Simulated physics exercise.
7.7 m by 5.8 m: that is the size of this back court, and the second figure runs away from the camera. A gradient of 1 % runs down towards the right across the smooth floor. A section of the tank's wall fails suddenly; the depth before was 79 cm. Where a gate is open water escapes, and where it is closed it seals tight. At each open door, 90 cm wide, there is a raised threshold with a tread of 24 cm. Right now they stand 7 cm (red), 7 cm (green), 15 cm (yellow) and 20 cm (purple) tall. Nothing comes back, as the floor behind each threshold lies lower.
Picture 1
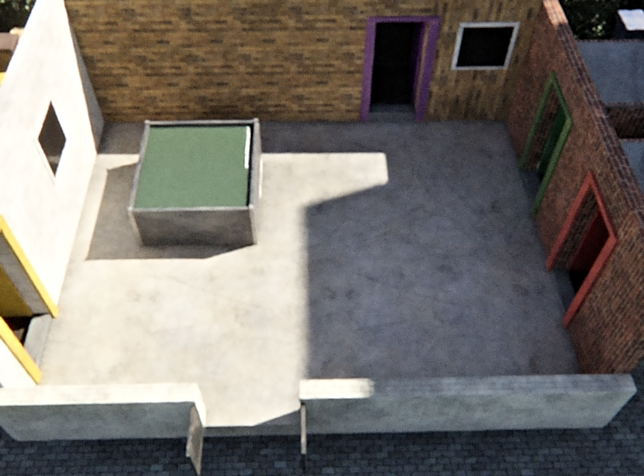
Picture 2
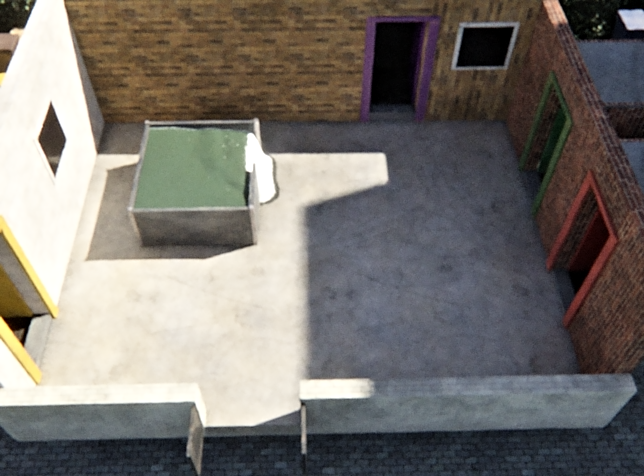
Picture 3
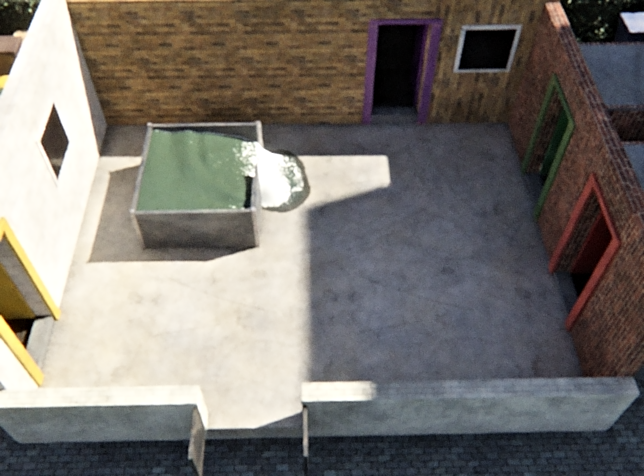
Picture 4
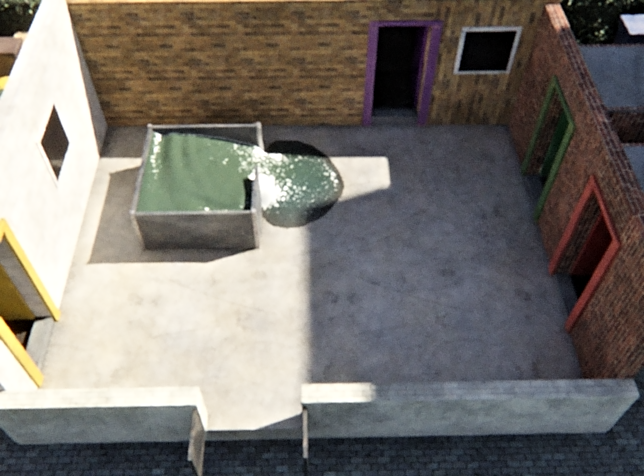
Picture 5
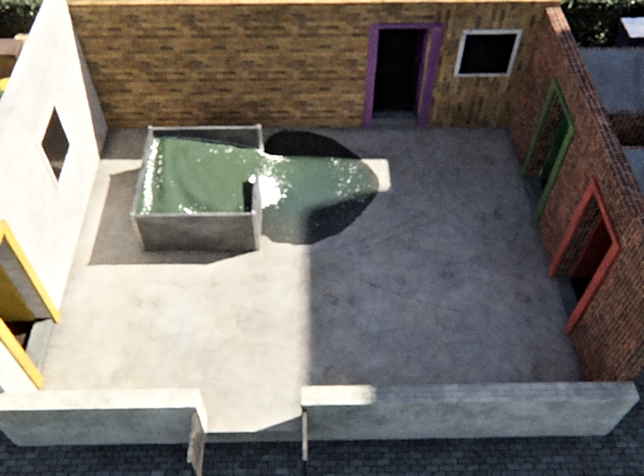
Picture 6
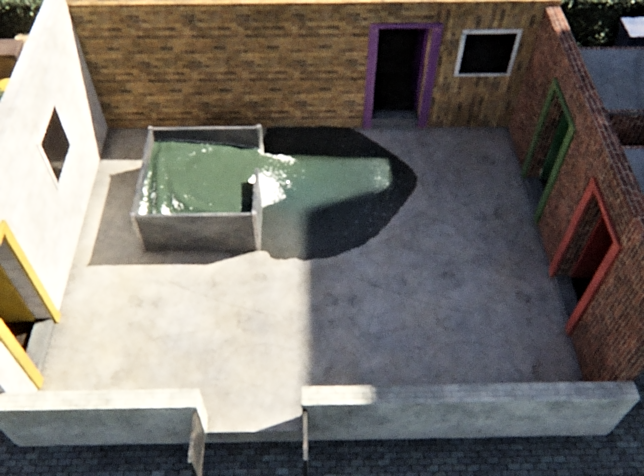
Green water burst through the right side of a raised tank in a walled courtyard, foaming at the gap, then spread rightward across the bare floor in a widening, dark-edged pool.
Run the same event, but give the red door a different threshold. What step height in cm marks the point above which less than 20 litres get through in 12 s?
The point is around 10.5 cm.
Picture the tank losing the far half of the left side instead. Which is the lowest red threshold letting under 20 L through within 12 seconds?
Then the minimum is about 8.5 cm.
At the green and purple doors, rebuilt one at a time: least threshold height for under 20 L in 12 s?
You'd want about 20 centimetres at green and about 11.5 centimetres at purple.
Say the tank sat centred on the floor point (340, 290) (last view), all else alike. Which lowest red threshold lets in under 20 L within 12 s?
A minimum of about 27 cm.
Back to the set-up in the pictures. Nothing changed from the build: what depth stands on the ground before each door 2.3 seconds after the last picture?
Centimetres: Red = 12, green = 18, yellow = 0, purple = 13.
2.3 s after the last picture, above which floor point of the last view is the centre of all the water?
About (342, 192).
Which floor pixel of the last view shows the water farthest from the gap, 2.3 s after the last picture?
Somewhere near the pixel (580, 397).
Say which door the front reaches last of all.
That would be the yellow door.
Then, 0.7 s after the last picture water covers 35 % of the floor, deepest (40 cm) near (267, 183); it has not reached the red door.
Then, 2.3 s after the last picture water covers 45 % of the floor, deepest (35 cm) near (507, 140); 12 cm at the red door, 9 litres in over its 7 cm threshold.
Then, 11.3 s after the last picture water covers 95 % of the floor, deepest (11 cm) near (580, 397); 9 cm at the red door, 66 litres in over its 7 cm threshold.
At the red door as built, the water peaked near 13 cm, 2.1 s after the last picture.
Run again over the same 12 s with other heights there, 29 litres in over 9.5 cm, 6 litres over 12.5 cm. The limit of 20 litres is kept from about 10.5 cm up.
